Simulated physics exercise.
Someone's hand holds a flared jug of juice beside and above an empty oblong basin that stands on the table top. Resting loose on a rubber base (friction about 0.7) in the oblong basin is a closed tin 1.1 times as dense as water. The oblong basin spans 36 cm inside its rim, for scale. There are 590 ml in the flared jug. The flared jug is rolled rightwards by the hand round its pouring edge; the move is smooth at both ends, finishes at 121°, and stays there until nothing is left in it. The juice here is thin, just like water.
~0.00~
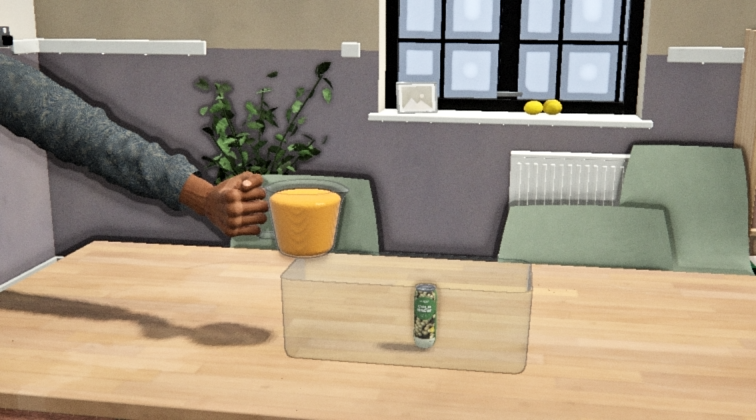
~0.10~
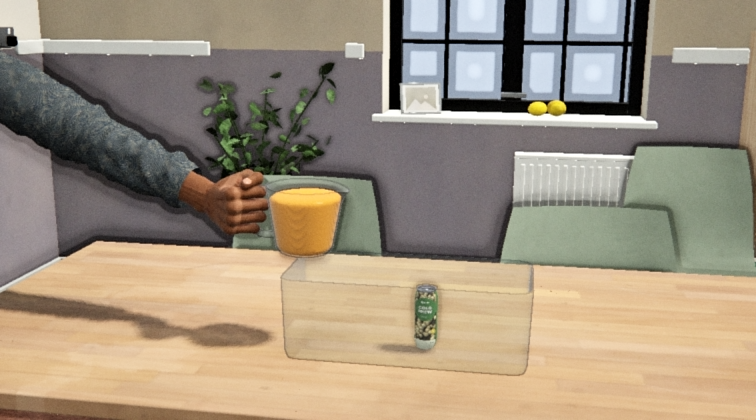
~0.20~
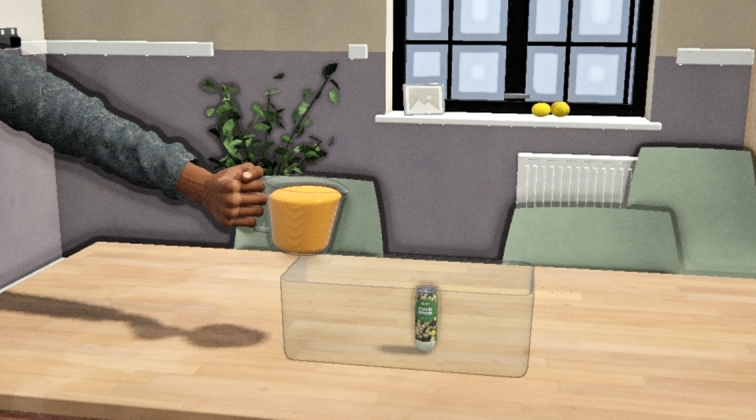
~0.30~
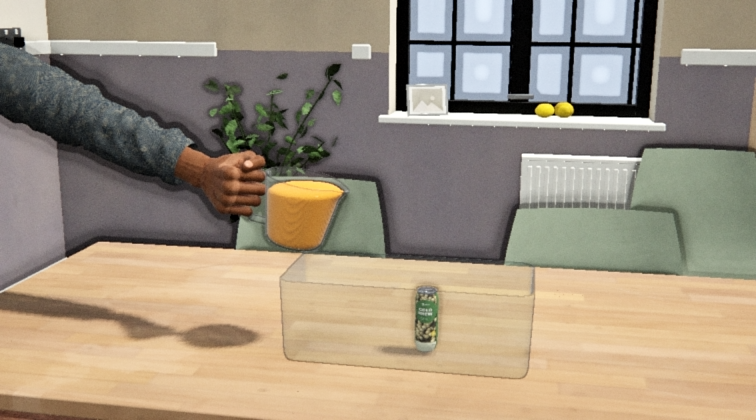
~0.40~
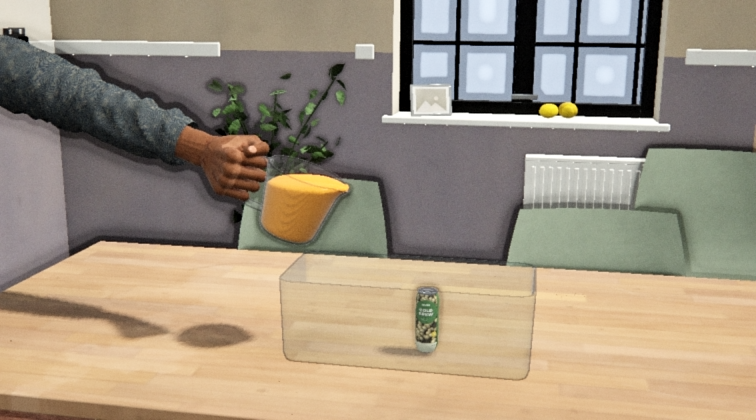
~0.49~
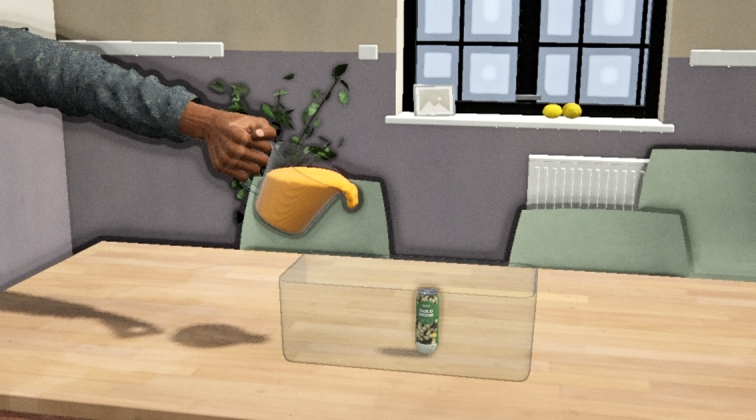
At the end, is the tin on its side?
It keels over.
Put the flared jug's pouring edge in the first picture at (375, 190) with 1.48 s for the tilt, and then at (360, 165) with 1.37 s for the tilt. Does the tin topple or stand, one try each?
Trial 1 - tin stays standing; trial 2 - tin stays standing.
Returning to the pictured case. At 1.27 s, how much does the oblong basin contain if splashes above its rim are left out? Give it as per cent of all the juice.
Near 92 in a hundred.
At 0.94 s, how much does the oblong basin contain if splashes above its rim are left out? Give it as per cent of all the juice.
I'd estimate some 32 percent of the liquid.
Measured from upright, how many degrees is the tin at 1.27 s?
Tilt: Around 30°.
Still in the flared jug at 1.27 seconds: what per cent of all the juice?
I reckon near 1 per cent still sits there.
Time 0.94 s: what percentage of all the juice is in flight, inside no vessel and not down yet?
About 28 per cent.
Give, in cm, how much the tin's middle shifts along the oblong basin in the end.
The tin's middle ends up about 10.0 cm along the basin.
By 0.94 s the tilt is 85° and 40 per cent is still to pour; the tin stands where it began.
By 1.27 s the tilt is 115° and 1 per cent is still to pour; the tin leans 31°.
By 1.61 s the tilt is 121° and 0 per cent is still to pour; the tin lies on its side.
By 1.98 s the tilt is 121° and 0 per cent is still to pour; the tin lies on its side.
At rest the tin lies on its side.
